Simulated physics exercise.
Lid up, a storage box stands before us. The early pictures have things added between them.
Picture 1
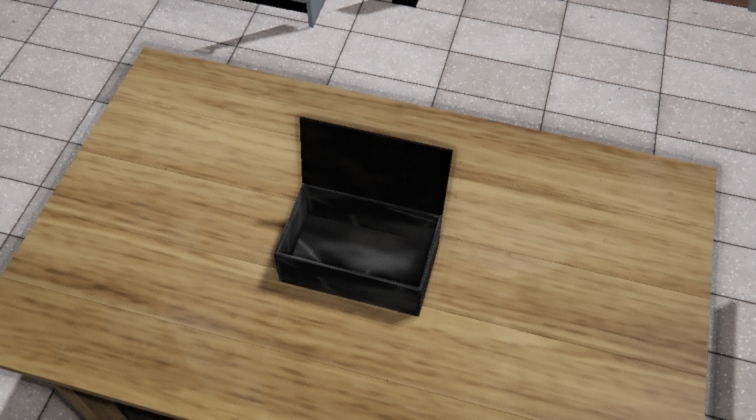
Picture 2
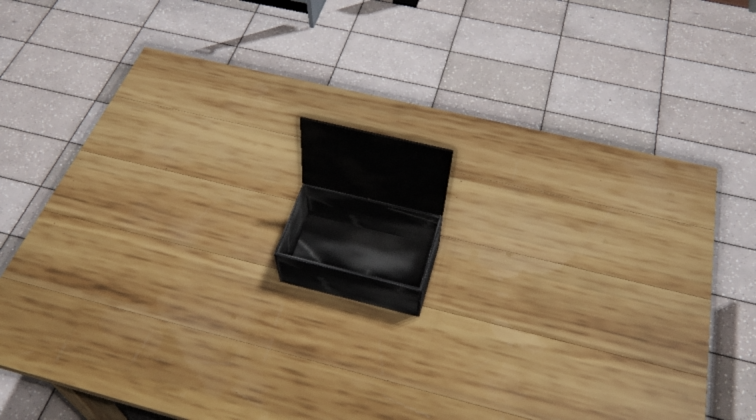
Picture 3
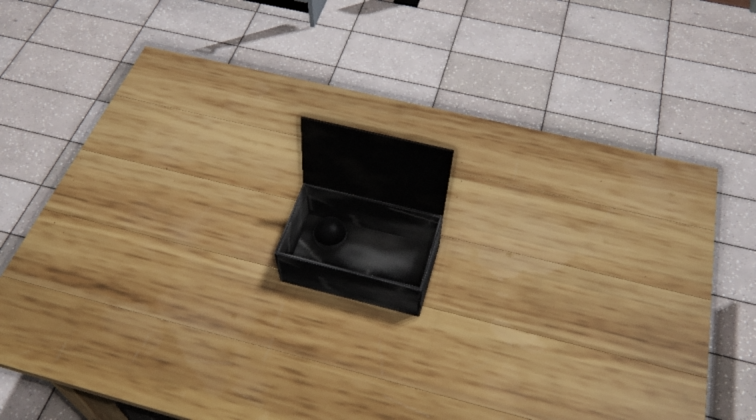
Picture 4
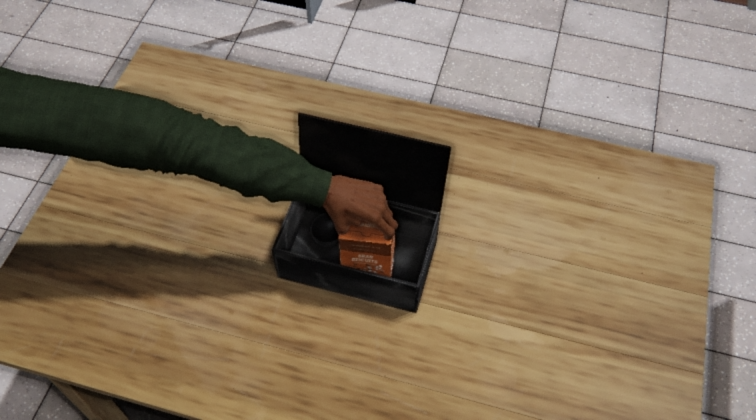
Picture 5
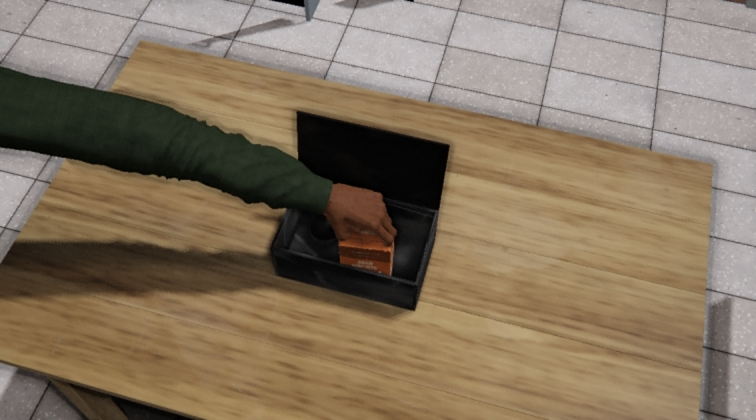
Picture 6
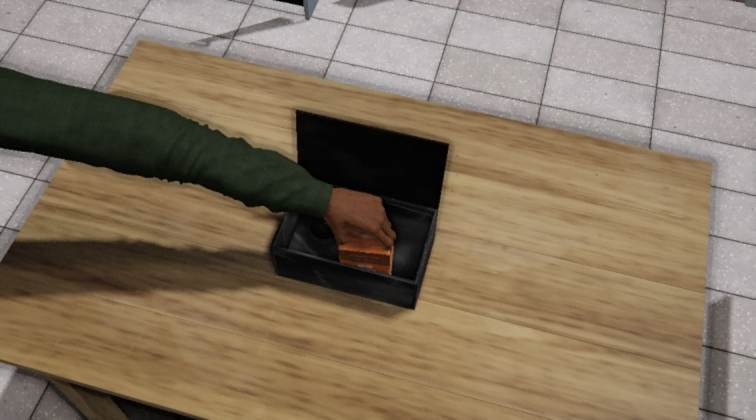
On a wooden table above a tiled floor, an open black box sits empty, and then a dark ball appears inside it on the left. A green-sleeved arm reaches in from the left, its hand gripping an orange packet and lowering it slightly into the box, still holding it.
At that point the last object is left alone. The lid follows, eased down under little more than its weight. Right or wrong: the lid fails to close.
Right, it stays open.
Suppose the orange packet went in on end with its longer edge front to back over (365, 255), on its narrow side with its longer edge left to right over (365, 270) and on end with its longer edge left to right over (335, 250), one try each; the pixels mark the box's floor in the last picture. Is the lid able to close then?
The first placement leaves the lid partly open, the second fully closed, and the third fully closed.
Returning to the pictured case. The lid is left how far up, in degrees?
It comes to about 20°.
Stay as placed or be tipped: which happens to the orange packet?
Observation: The orange packet keeps the set orientation.
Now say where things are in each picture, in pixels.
The last thing is not in view yet, in the first frame.
The last thing is not in view yet, in the second frame.
The last thing is not in view yet; black ball (330, 233), in the third frame.
On its way; orange packet (367, 250), in the fourth frame.
On its way; orange packet (367, 256), in the fifth frame.
Put in, still held; orange packet (367, 259), in the sixth frame.
Then, 1.10 s past the last view, lid starting down.
Then, 1.50 s past the last view, lid 66° above the rim.
Then, 1.80 s past the last view, lid 48° above the rim.
Then, 2.10 s past the last view, lid 27° above the rim.
Finally, lid 22° above the rim; both still in place. Final places as the last picture's camera would see them, orange packet near (367, 259).
